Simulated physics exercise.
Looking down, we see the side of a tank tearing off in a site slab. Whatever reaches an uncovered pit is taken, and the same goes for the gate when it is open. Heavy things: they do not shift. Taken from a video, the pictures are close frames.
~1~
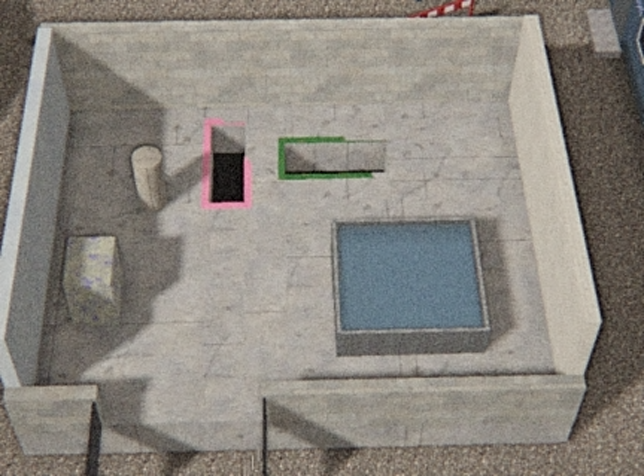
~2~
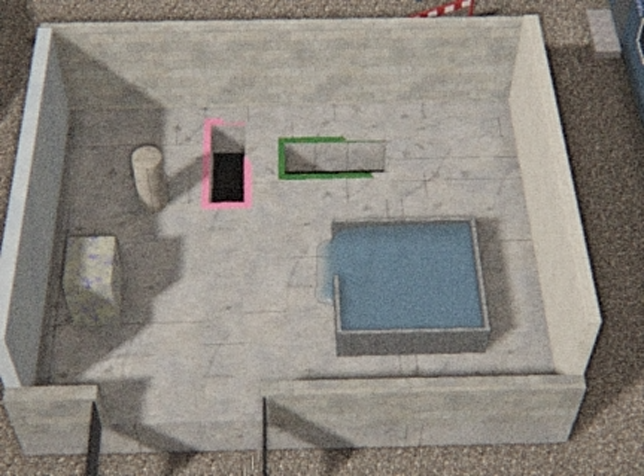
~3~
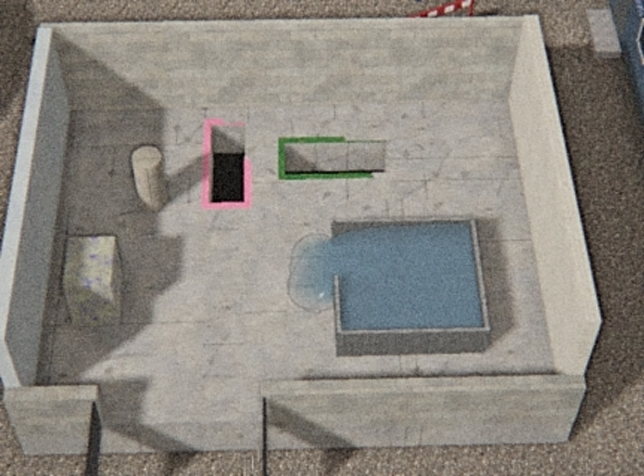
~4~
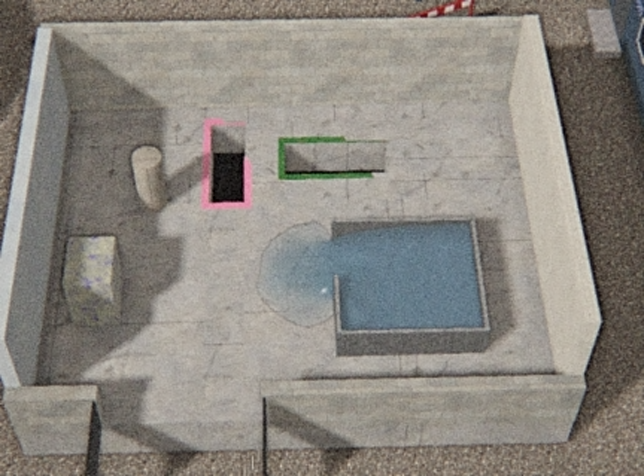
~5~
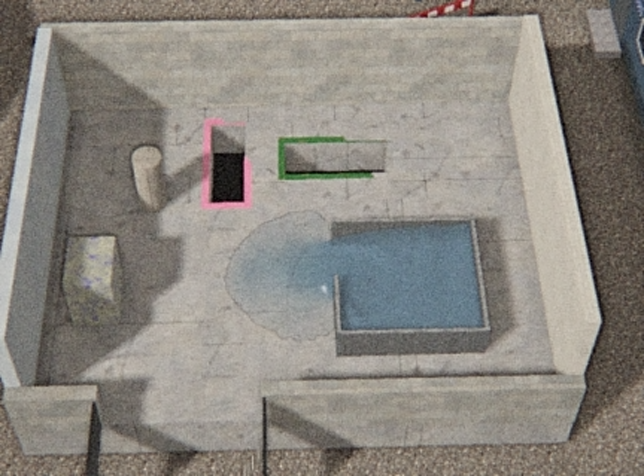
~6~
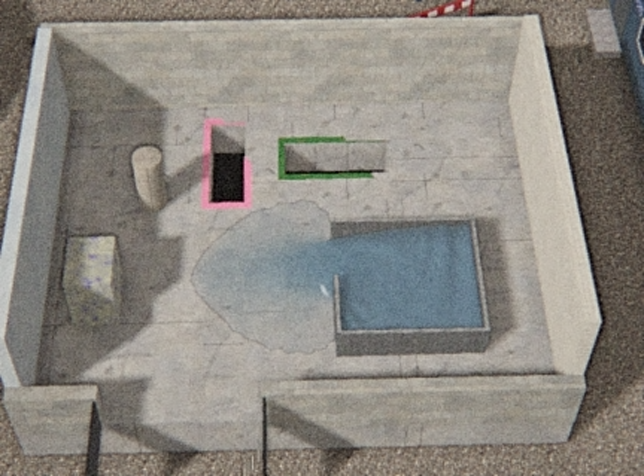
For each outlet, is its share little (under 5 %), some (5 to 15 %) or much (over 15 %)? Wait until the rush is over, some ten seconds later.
Shares: The gate gets much; the green pit gets little; the pink pit gets much.
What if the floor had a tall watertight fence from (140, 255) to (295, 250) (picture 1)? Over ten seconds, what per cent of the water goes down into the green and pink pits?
Estimated shares: Green 8 percent, pink 14 percent.
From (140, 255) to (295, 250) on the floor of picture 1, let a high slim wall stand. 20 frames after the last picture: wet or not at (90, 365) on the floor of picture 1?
Point status: Inundated.
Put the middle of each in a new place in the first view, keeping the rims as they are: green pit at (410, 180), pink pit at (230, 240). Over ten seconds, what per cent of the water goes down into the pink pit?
The pink pit receives 55 per cent.
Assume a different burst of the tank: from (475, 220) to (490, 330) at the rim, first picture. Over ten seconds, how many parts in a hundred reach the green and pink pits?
Green: 15 percent; pink: 8 percent.
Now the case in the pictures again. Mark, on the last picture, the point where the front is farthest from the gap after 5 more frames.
I'd say around (72, 265).
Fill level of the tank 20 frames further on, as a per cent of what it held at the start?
Around 48 percent.
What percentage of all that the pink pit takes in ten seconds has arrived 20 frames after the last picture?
Close to 30 percent.
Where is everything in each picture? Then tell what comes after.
In the first frame, the tank at (408, 276) is whole and still.
In the second frame, water pours out at (336, 265) and has run to (329, 301).
In the third frame, the front is at (300, 302), out from the gap at (336, 266).
In the fourth frame, the front is at (265, 291), out from the gap at (336, 266).
In the fifth frame, water pours out at (336, 266) and has run to (233, 286).
In the sixth frame, water pours out at (336, 265) and has run to (197, 281).
A moment on, water covers 25 % of the floor; the gate 0 %, the green pit 0 %, the pink pit 0 %.
Next, water covers 35 % of the floor; the gate 0 %, the green pit 0 %, the pink pit 3 %.
Then, water covers 45 % of the floor; the gate 1 %, the green pit 0 %, the pink pit 6 %.
Later, water covers 50 % of the floor; the gate 6 %, the green pit 0 %, the pink pit 11 %.
In the end, water covers 55 % of the floor; the gate 17 %, the green pit 1 %, the pink pit 20 %.
